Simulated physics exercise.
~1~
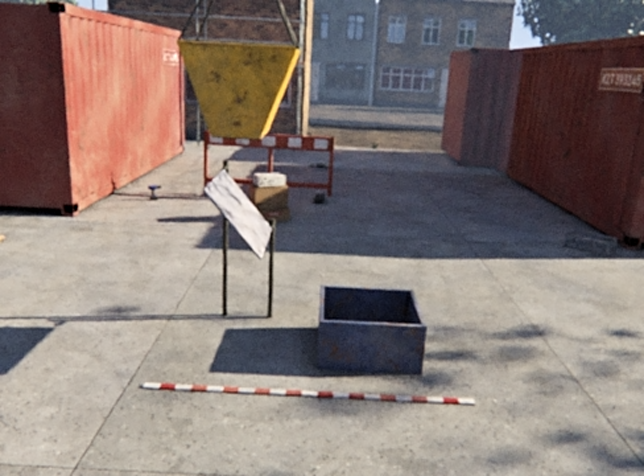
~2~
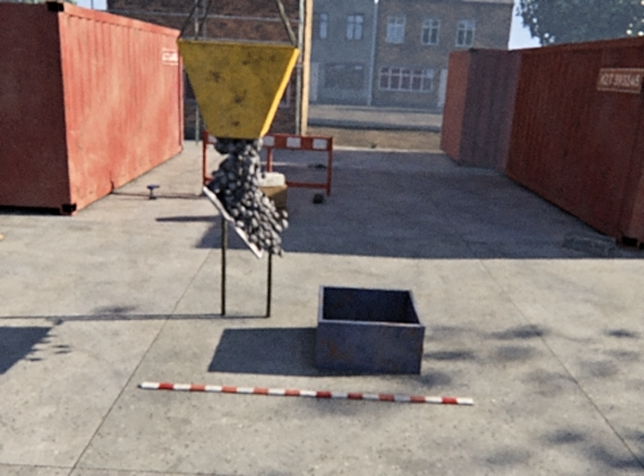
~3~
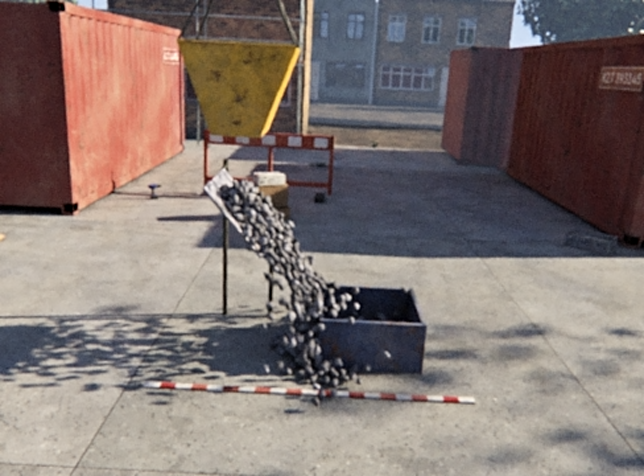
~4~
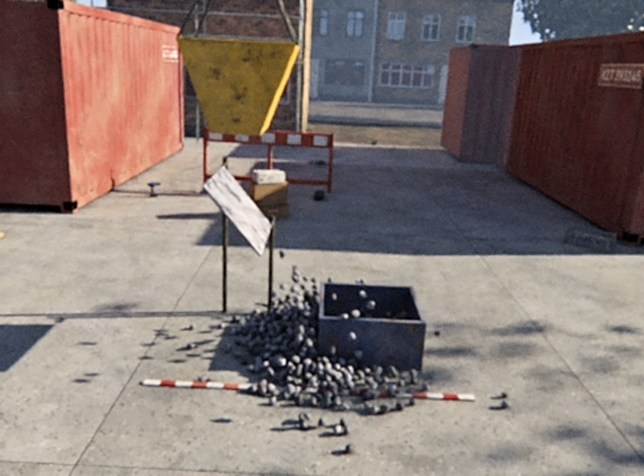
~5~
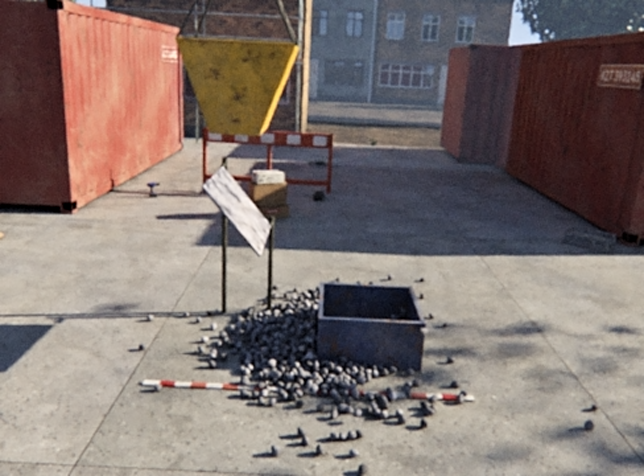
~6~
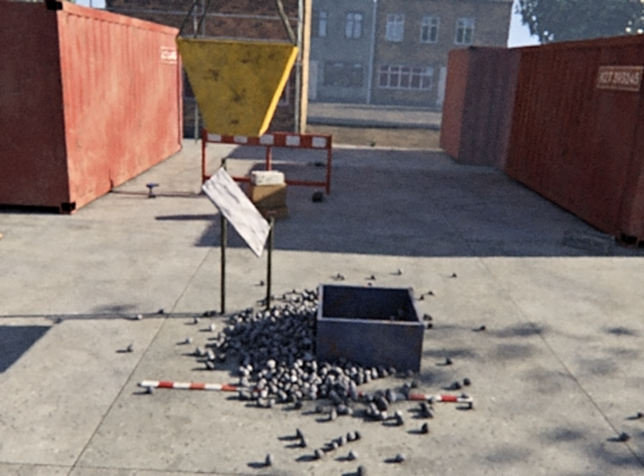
On a paved yard between red shipping containers, a yellow skip hangs above a sloping steel plate on thin legs, with an open dark bin below to the right and a red and white banded pole lying in front. Grey stones pour from the bottom of the skip onto the plate. They slide down to the right and stream off its lower edge, many dropping short of the bin. The stones pile up against its left side and spill across the pole, while a few go in. Some scatter farther right before the heap settles, leaving most stones outside, chiefly left of the bin.
